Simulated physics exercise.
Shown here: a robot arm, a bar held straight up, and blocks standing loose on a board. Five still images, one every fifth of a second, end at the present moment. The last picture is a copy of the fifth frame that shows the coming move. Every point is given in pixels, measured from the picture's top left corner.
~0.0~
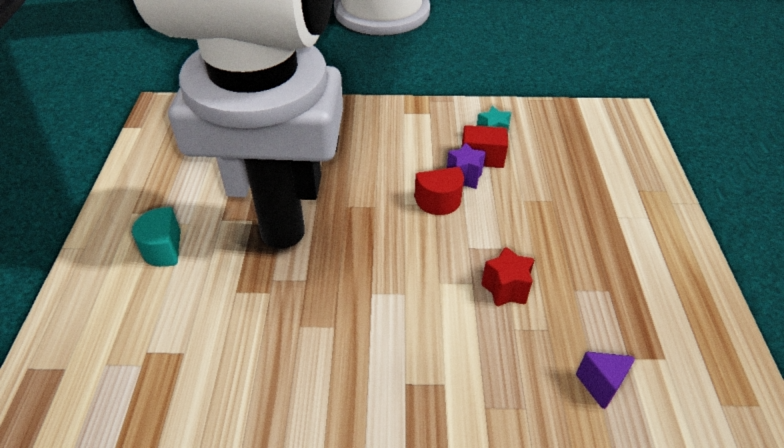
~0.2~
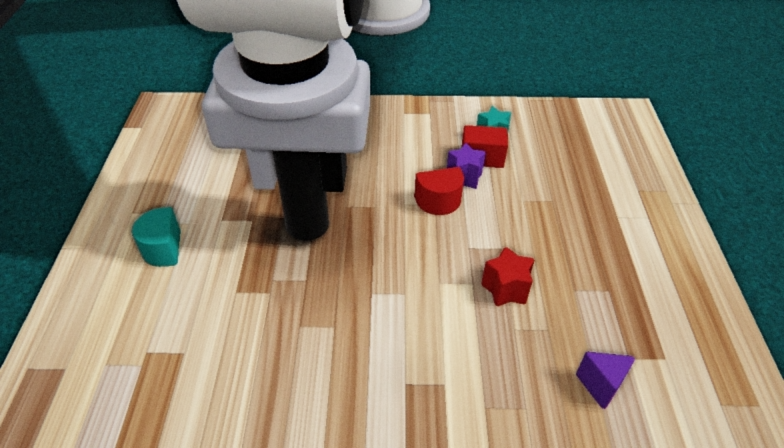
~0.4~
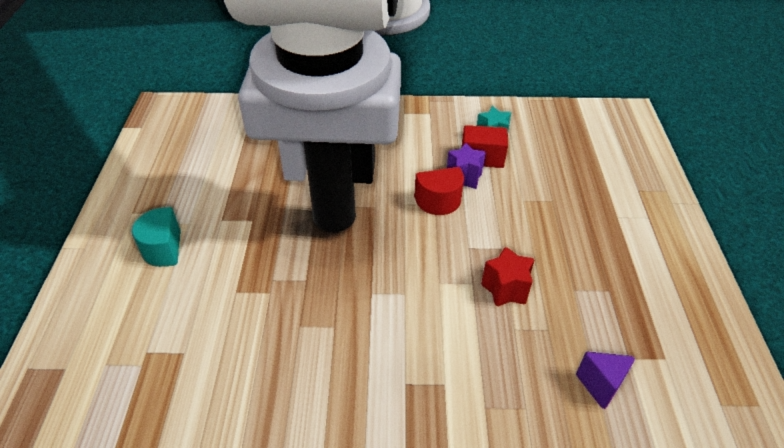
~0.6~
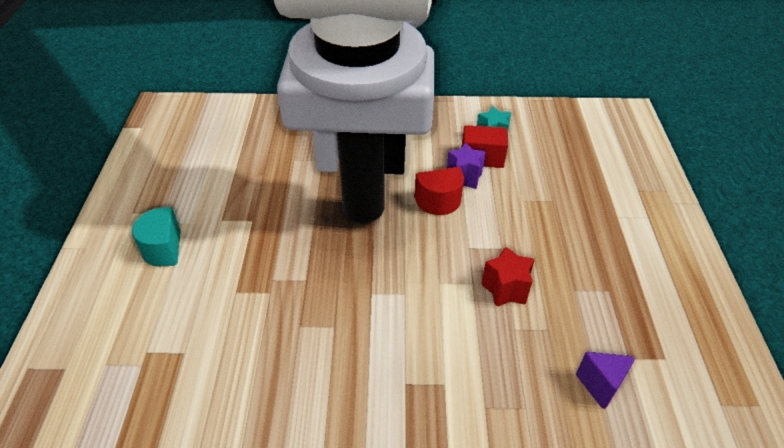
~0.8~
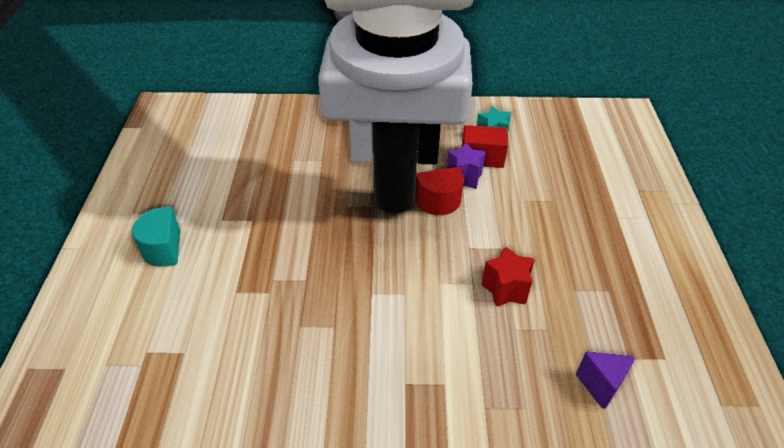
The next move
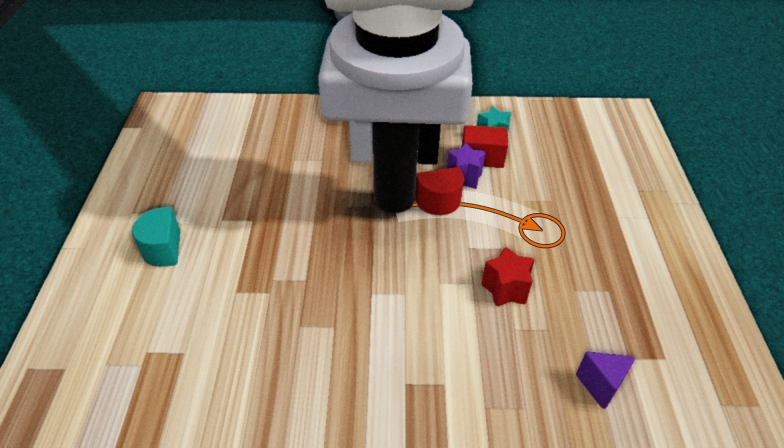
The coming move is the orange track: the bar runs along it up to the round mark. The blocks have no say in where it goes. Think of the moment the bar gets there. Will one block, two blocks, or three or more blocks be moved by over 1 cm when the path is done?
I foresee one block being moved.
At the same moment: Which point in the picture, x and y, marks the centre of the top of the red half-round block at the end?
Its top face will be centred at roughly (561, 178).
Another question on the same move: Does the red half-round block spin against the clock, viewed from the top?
I expect so.
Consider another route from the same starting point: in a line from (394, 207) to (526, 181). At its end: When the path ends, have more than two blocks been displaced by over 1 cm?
Yes - that is the case.
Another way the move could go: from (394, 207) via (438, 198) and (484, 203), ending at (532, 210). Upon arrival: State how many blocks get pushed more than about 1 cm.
Of all the blocks, two travel more than a centimetre.
Path on the board, from (394, 207) over (444, 203) and (494, 211) to (542, 230).
On the path given first. One third of the way, bar (445, 195); red half-round block (491, 177).
Two thirds of the way, bar (496, 203); red half-round block (541, 178), turned 15° anticlockwise.
At the end, bar (544, 222); red half-round block (561, 178), turned 40° anticlockwise; purple star block in place.
